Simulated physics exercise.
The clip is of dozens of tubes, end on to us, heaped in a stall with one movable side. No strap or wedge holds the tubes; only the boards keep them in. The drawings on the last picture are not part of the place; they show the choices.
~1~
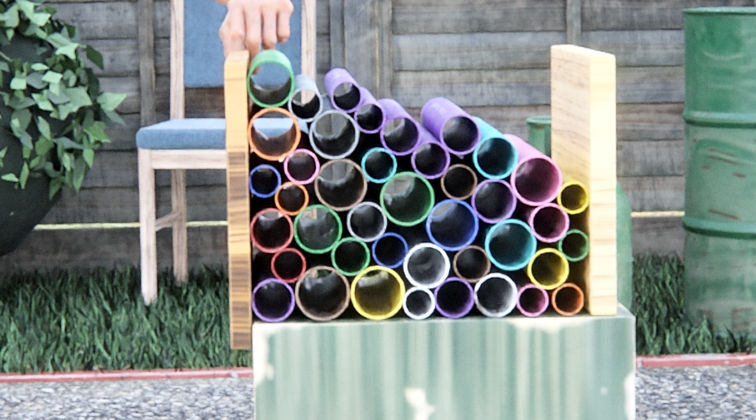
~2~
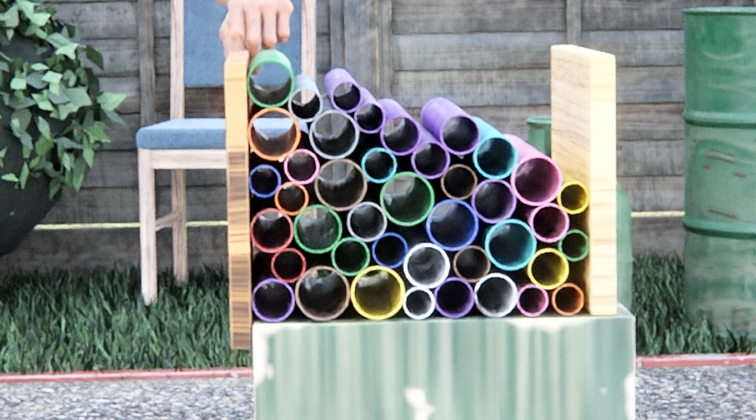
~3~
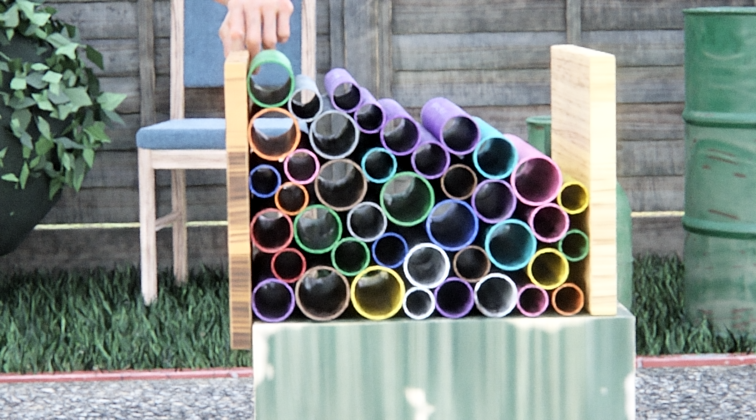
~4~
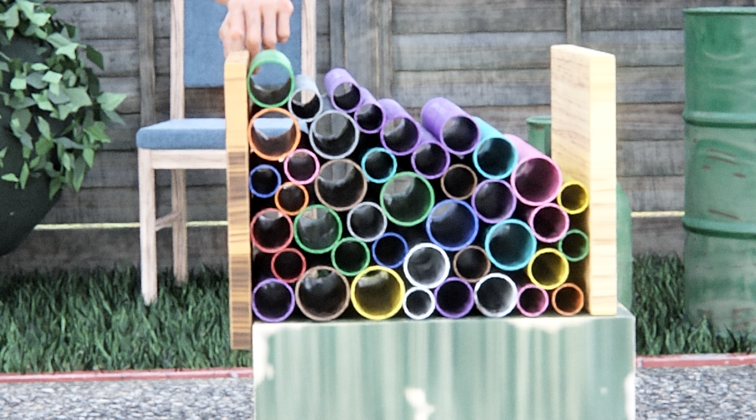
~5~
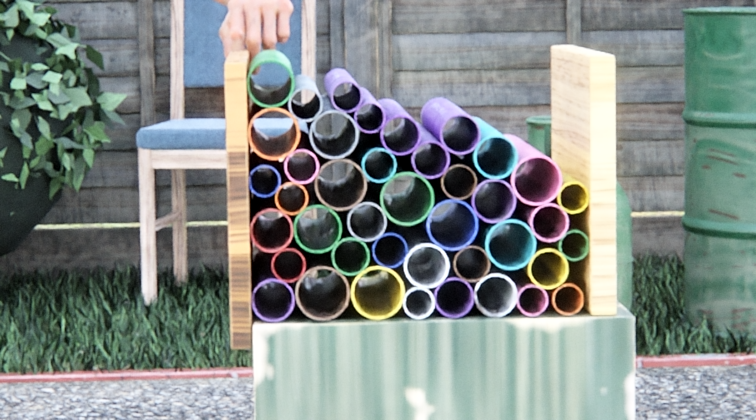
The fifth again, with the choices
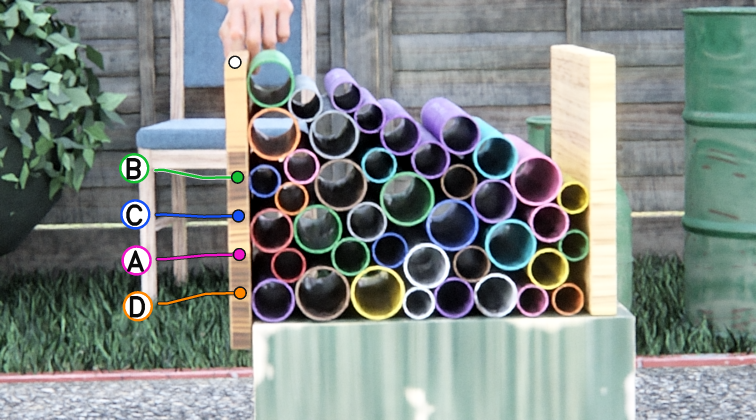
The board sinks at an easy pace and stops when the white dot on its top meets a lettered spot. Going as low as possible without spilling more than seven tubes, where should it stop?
The lowest mark that will do is A.
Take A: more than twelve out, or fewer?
At A, fewer than twelve.
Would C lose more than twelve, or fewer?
It loses fewer than twelve.
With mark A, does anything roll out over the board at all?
Yes.
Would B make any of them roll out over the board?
At B: Yes.
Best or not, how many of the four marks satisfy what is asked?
Three of the four.
On the copy, A at (239, 254); B at (237, 177); C at (238, 216); D at (240, 293); the white dot at (235, 62).
On A. First, top of the board (248, 146).
Then, top of the board (250, 242).
Finally, top of the board (250, 253), six out over the board.
By contrast, B one out over the board; C six out over the board; D more than seven out over the board.
